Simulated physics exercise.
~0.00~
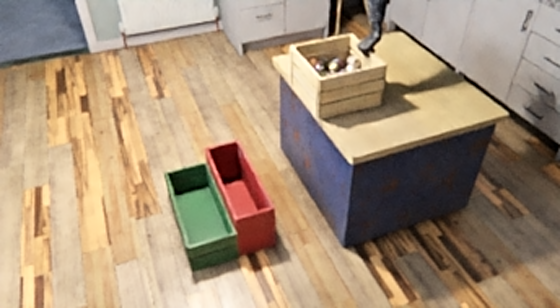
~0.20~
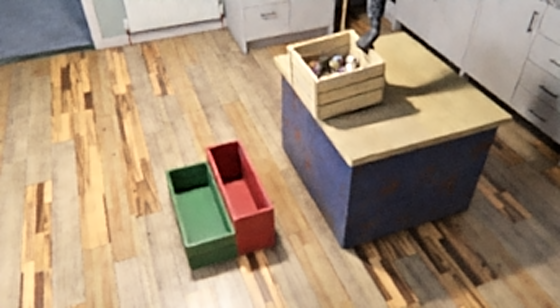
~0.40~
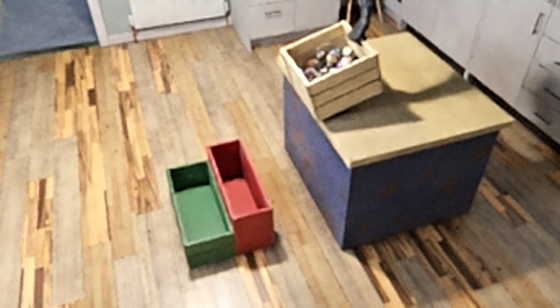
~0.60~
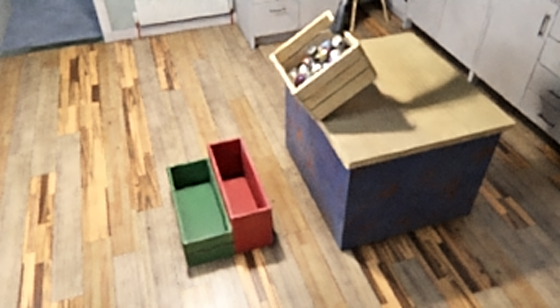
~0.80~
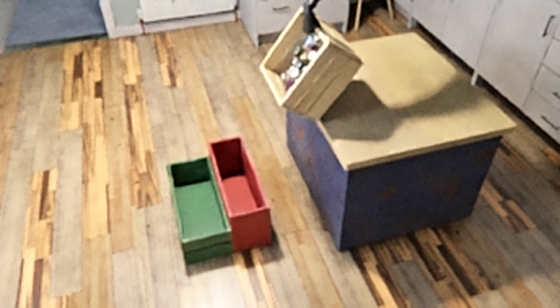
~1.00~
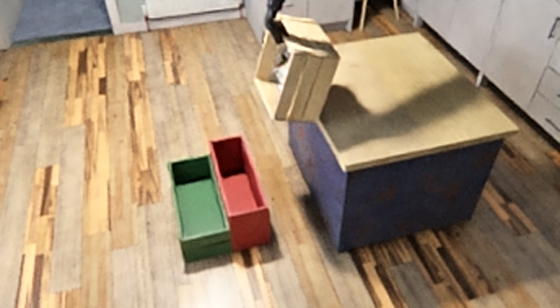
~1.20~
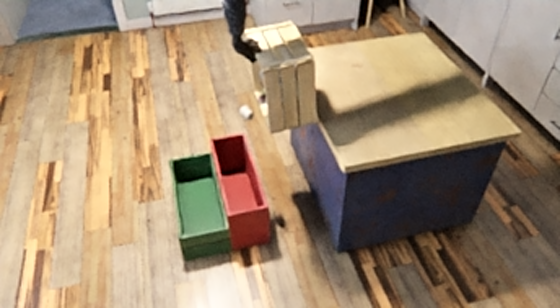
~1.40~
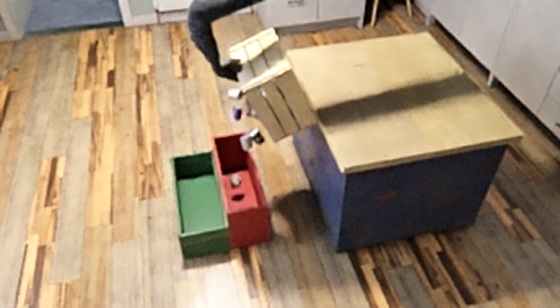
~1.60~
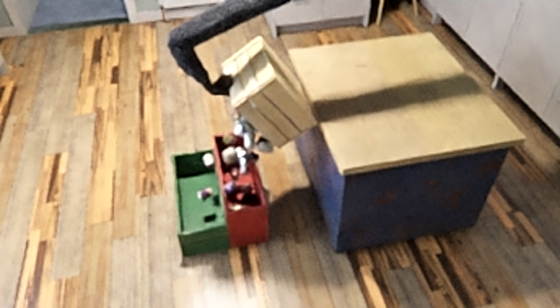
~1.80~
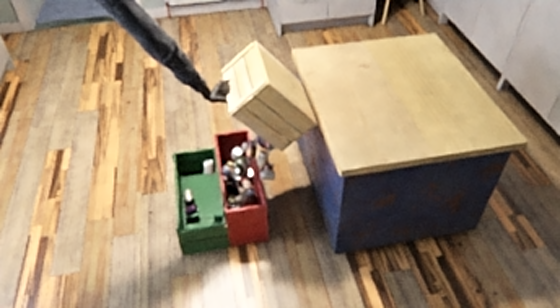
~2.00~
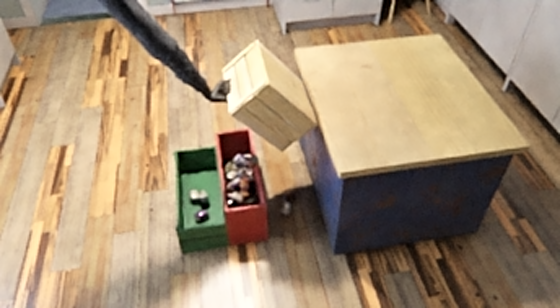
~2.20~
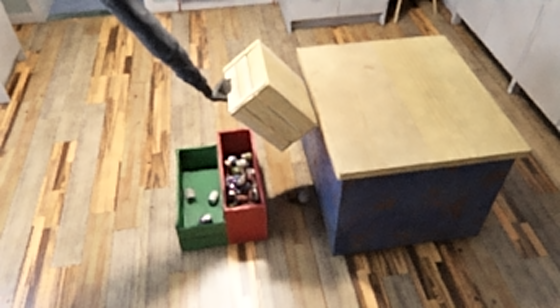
A wooden box full of small cans sits at the edge of a pale-topped blue bench, seen from above in a room with a plank floor and white cabinets. On the floor to the left stand two empty tubs, a red one nearer the bench and a green one beyond it. A dark arm tips the box leftward over the edge until it is past upside down. The cans spill out in a stream, most dropping into the red tub and a few into the green. The arm finally holds the emptied box still, with a stray can lying on the floor between the red tub and the bench.
